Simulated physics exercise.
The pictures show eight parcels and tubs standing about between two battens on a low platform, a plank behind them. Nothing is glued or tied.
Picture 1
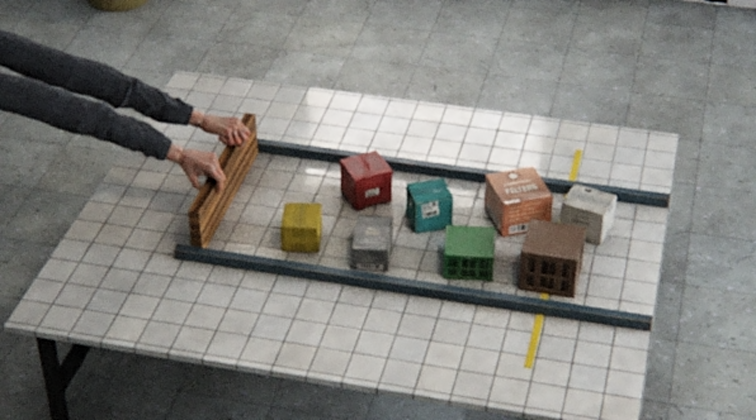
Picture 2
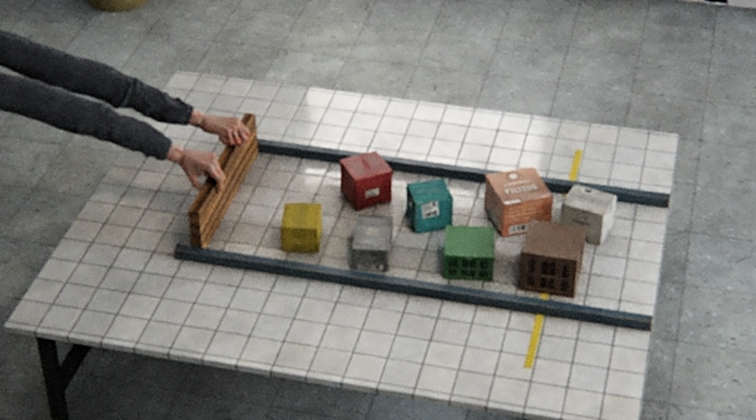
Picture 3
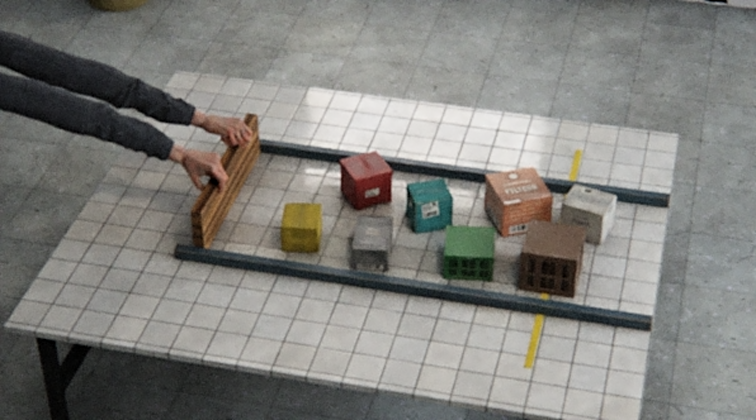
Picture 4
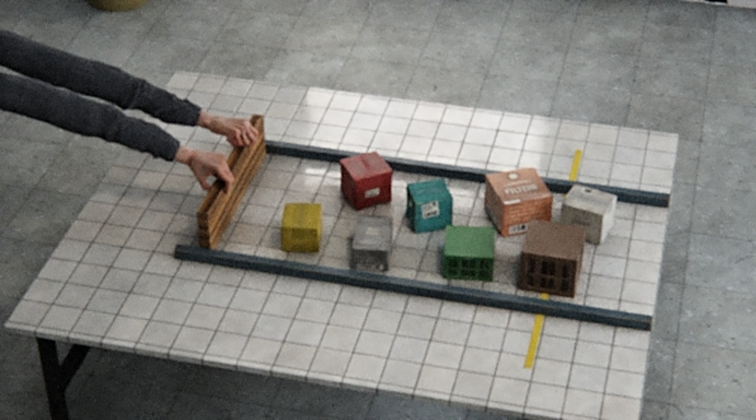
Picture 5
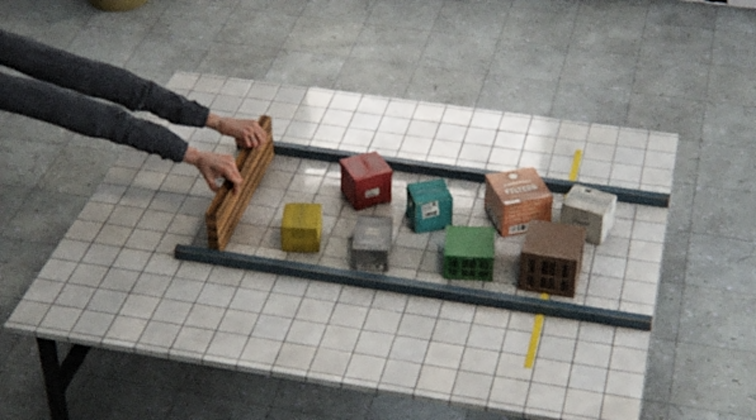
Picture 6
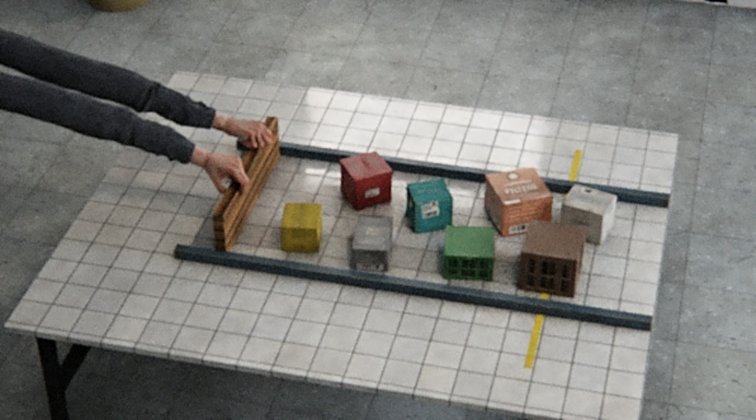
Two hands slide a wooden plank slightly right toward eight still boxes and crates.
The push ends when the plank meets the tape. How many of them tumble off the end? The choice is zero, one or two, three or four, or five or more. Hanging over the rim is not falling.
Outcome: The number that fall off is one or two.
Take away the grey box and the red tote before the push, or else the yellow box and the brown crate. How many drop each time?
1 in the first case, 1 in the second.
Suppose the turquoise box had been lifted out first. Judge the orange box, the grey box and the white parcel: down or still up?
The orange box does not fall; the grey box is kept; the white parcel is lost.
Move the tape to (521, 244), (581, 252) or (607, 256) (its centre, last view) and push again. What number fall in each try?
Try by try, 1, 3 and 5.
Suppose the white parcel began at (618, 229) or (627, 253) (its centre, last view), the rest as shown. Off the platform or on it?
The white parcel is lost; falls.
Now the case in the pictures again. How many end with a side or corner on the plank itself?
The number is 3.
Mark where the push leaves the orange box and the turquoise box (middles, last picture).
Near (630, 220) and (576, 239).
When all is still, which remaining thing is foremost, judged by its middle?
The green crate ends nearest.
Early on, none off yet; white parcel at rest near (588, 215); brown crate at rest near (552, 259); orange box at rest near (518, 202).
Finally, the number that fall off is one or two; lost, brown crate and white parcel.
